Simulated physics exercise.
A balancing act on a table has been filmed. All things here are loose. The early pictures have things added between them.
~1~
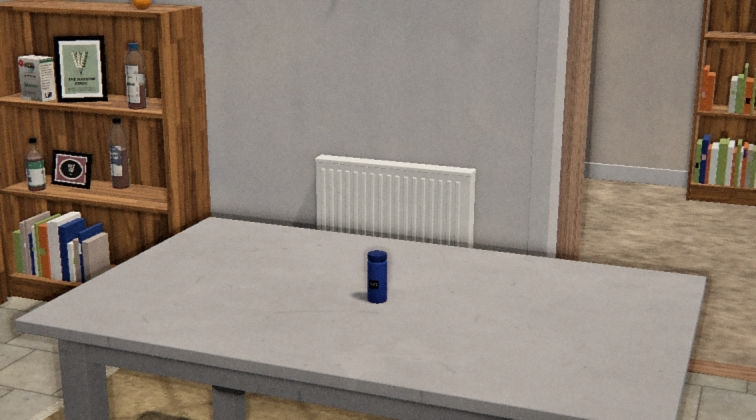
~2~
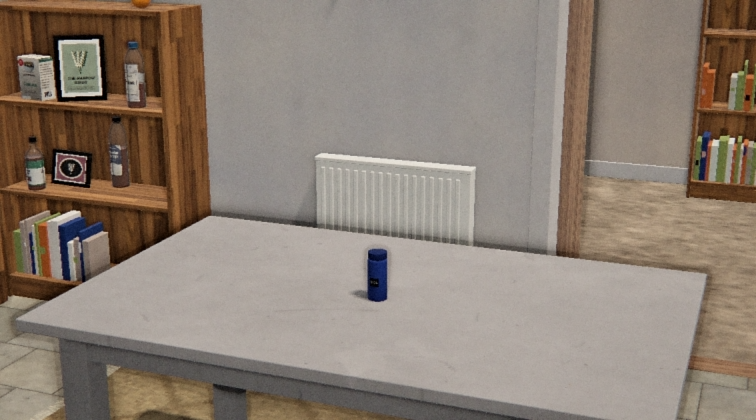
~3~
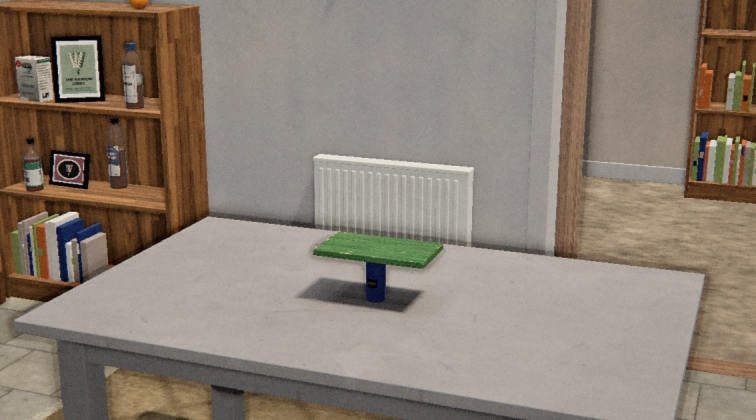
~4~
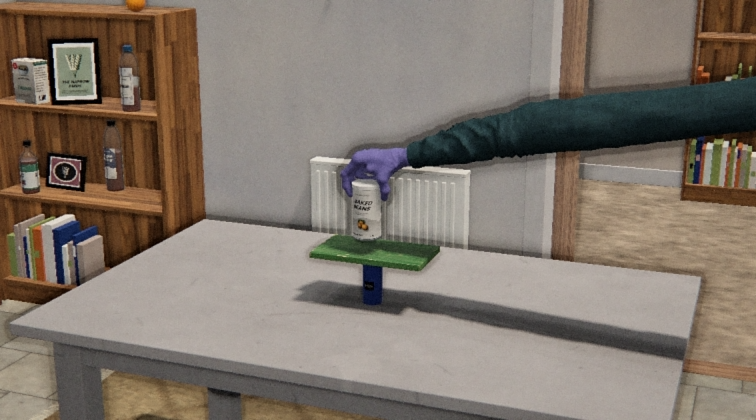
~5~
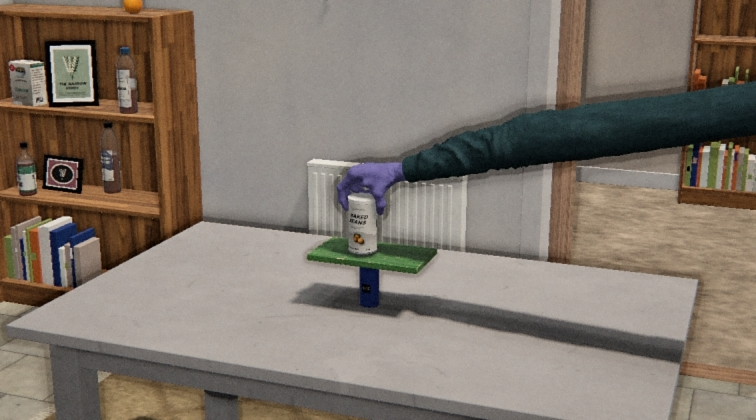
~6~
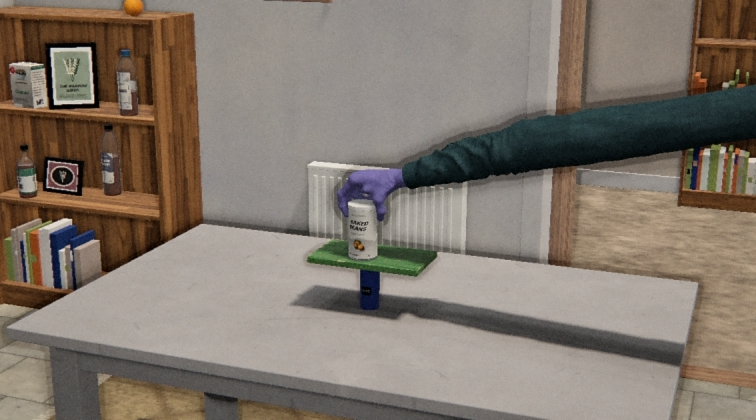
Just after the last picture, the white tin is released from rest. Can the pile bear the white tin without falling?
Ends intact.
Then, 0.20 s later than the last frame, all is still.
Then, 0.70 s later than the last frame, white tin resting near (363, 231).
When it is over, all 3 as before. End places, in pixels of the last picture, white tin near (363, 231). The stack keeps its balance.
